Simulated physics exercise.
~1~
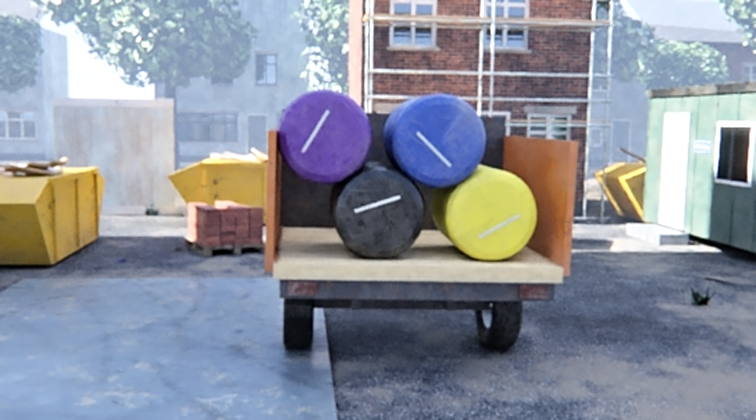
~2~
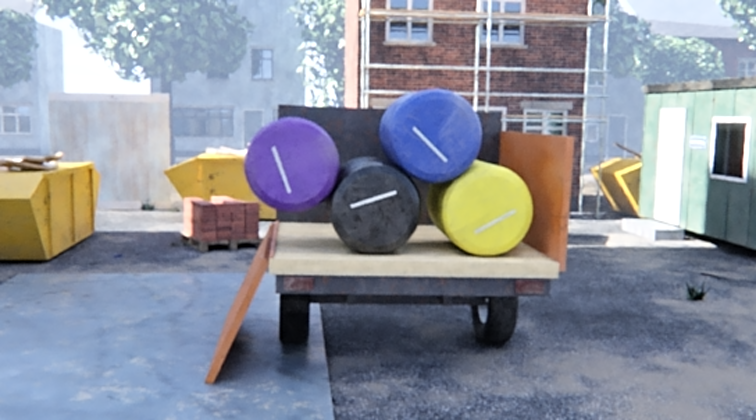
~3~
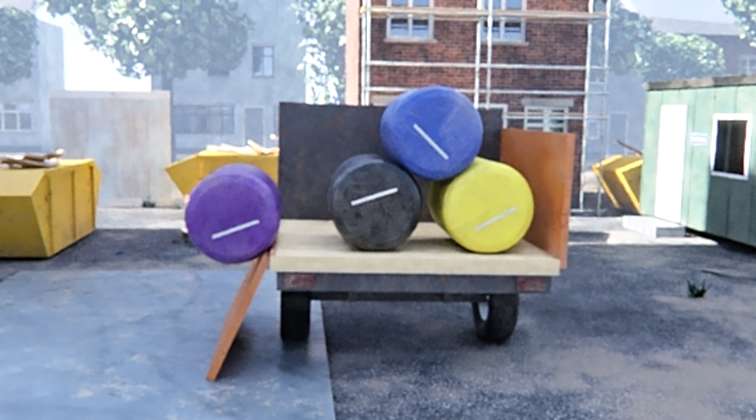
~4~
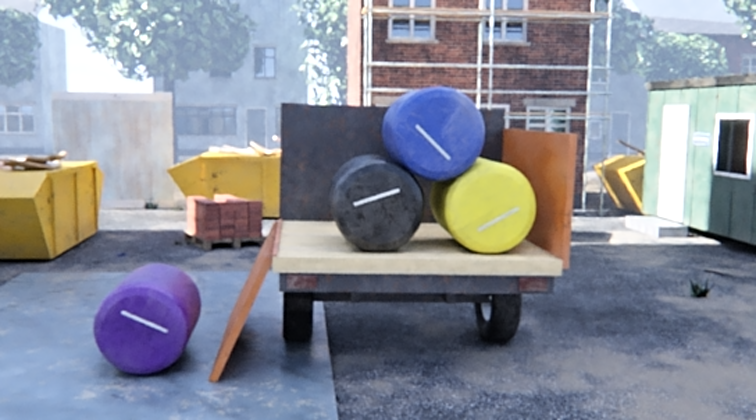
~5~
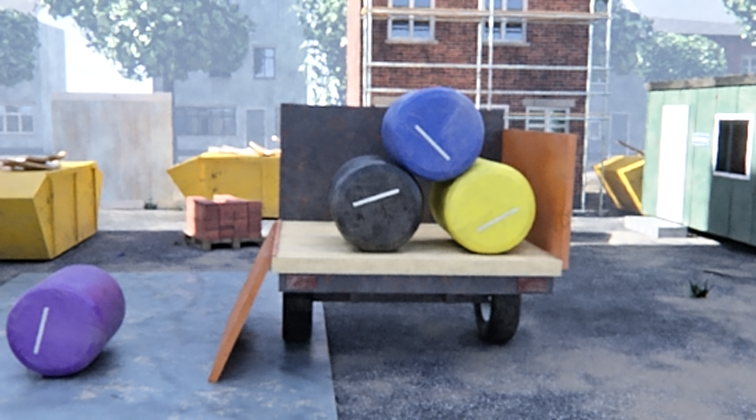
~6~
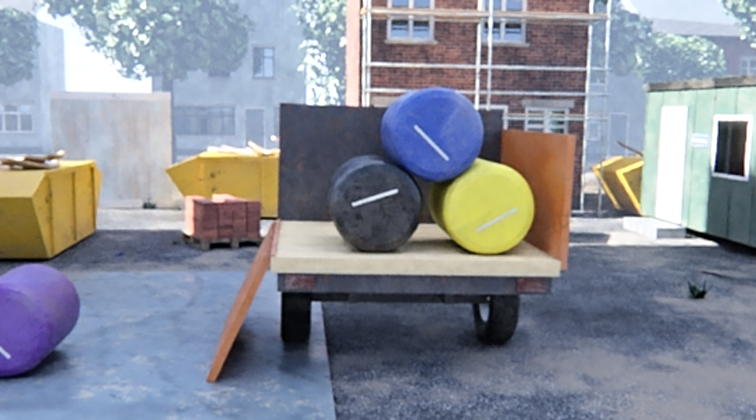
The video shows a parked trailer stacked with purple, blue, black and yellow barrel-like bales as its left side board swings down. The purple one rolls off the left edge, drops to the ground and rolls away left, partly out of view, while the other three stay on the deck.
